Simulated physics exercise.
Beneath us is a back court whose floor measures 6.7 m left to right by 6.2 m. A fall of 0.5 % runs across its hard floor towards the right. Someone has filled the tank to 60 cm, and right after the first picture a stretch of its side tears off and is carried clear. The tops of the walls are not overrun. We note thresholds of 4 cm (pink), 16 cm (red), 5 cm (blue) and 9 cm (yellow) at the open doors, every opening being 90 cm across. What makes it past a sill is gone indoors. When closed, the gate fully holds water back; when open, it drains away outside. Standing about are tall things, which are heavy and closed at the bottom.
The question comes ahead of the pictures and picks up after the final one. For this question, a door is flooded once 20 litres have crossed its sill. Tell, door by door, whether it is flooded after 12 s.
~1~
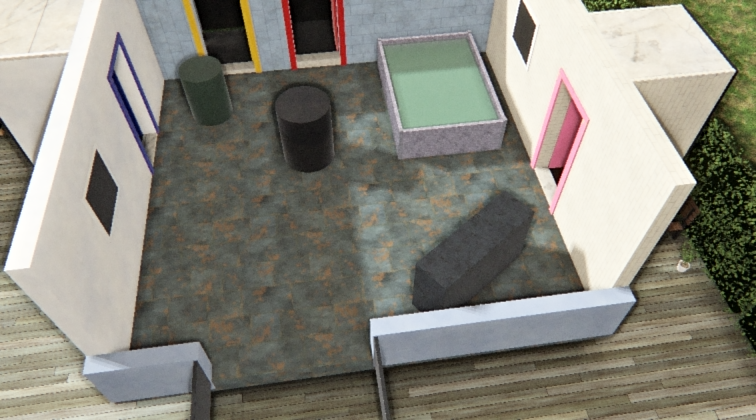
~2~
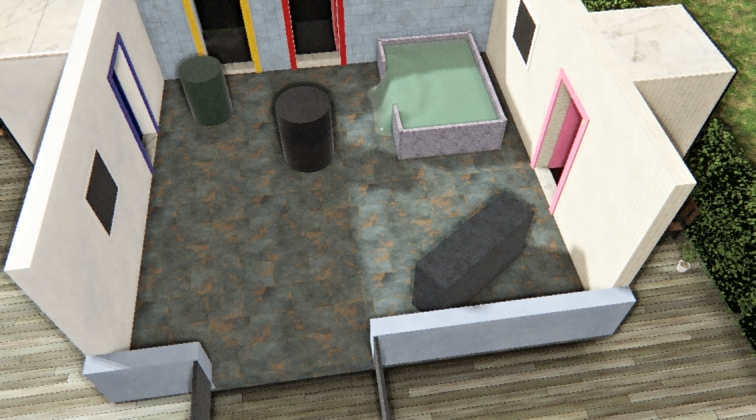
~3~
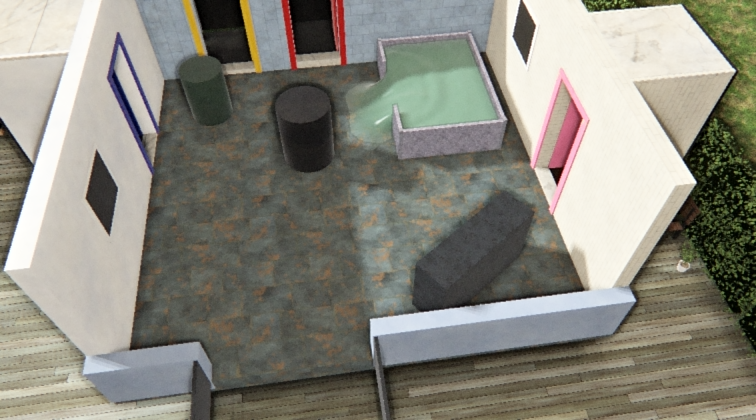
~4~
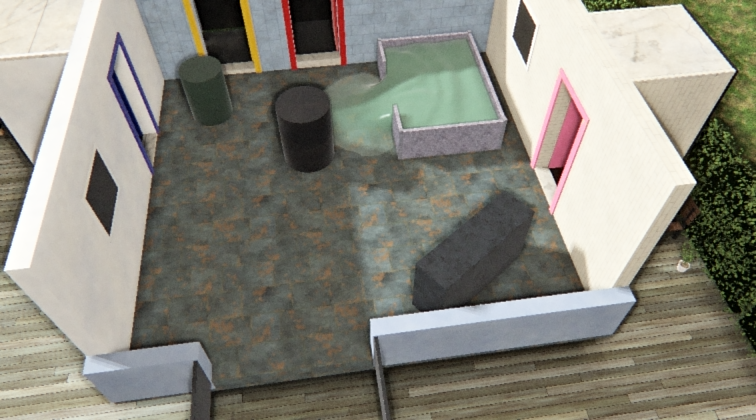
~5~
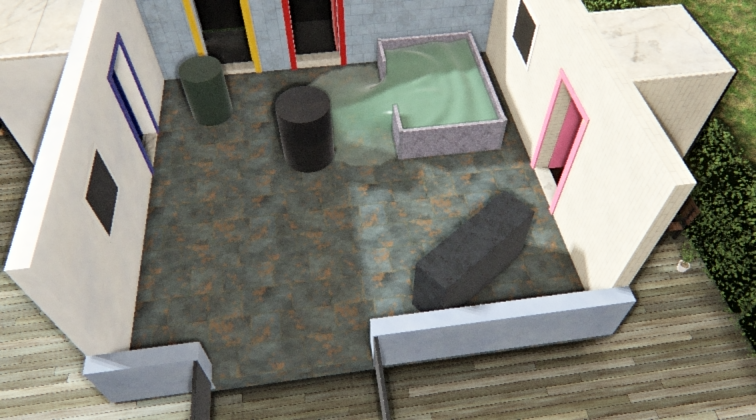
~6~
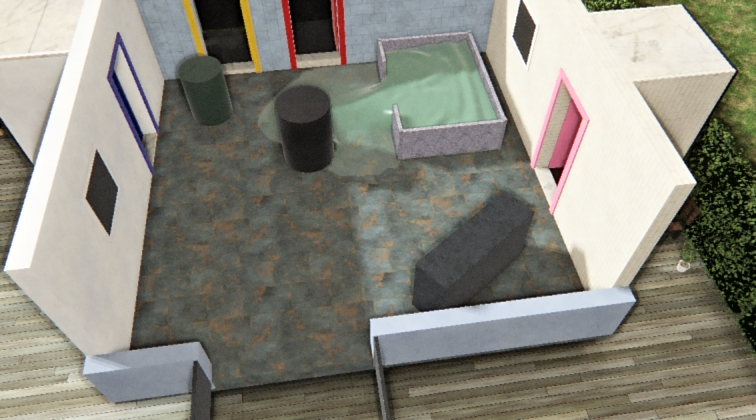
As I see it, the pink door will hold enough water back; the red door will hold enough water back; the blue door will not hold enough water back; the yellow door will not hold enough water back.
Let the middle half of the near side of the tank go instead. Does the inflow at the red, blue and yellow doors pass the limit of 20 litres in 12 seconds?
Red falls short; blue falls short; yellow falls short.
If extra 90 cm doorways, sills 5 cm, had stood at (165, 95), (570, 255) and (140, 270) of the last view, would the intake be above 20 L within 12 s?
Note, doorways in listed order: Goes beyond, stays short, stays short.
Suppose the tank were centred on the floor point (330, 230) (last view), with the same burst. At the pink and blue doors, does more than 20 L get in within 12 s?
Checking the limit: The pink door is within it and the blue door is beyond it.
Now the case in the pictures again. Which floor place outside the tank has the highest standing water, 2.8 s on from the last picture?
Around (174, 83).
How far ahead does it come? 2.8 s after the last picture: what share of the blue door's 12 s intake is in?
Share by then: ~ 80 %.
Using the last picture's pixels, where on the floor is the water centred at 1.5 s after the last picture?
Balance point at about (365, 111).
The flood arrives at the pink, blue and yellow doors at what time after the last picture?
Pink = 5.5 s, blue = 0.6 s, yellow = 0.6 s.
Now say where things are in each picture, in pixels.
The first picture shows the tank at (438, 81) is whole and still, 60 cm deep.
In the second picture, water pours out at (391, 101) and has run 0.7 m, to (374, 88); typically 8 cm deep outside, 60 cm at the tank's back.
In the third picture, water pours out at (391, 103) and has run 0.9 m, to (351, 92); typically 10 cm deep outside, 60 cm at the tank's back.
In the fourth picture, the front is at a hidden place, 1.4 m from the gap at (391, 103); 2.2 m2 of floor is under water; 60 cm left at the back of the tank.
In the fifth picture, the front is at a hidden place, 1.9 m from the gap at (391, 103); 3.4 m2 of floor is under water; 54 cm left at the back of the tank.
In the sixth picture, the front is at (263, 117), 2.4 m from the gap at (391, 103); 4.6 m2 of floor is under water; 50 cm left at the back of the tank.
Then, 0.7 s after the last picture water covers 25 % of the floor and is deepest (36 cm) near (326, 138); pink door not reached, red door 9 cm at the sill, 0 L in, blue door 5 cm at the sill, 0 L in, yellow door 6 cm at the sill, 0 L in.
Then, 1.5 s after the last picture water covers 40 % of the floor and is deepest (36 cm) near (165, 84); pink door not reached, red door 12 cm at the sill, 0 L in, blue door 9 cm at the sill, 52 L in, yellow door 16 cm at the sill, 4 L in.
Then, 2.8 s after the last picture water covers 55 % of the floor and is deepest (26 cm) near (174, 83); pink door not reached, red door 9 cm at the sill, 0 L in, blue door 6 cm at the sill, 117 L in, yellow door 19 cm at the sill, 62 L in.
Then, 6.3 s after the last picture water covers 80 % of the floor and is deepest (14 cm) near (127, 375); pink door 2 cm at the sill, 0 L in, red door 7 cm at the sill, 0 L in, blue door 7 cm at the sill, 139 L in, yellow door 12 cm at the sill, 127 L in.
Then, 11.3 s after the last picture water covers 95 % of the floor and is deepest (8 cm) near (377, 342); pink door 5 cm at the sill, 1 L in, red door 5 cm at the sill, 0 L in, blue door 4 cm at the sill, 148 L in, yellow door 5 cm at the sill, 132 L in.
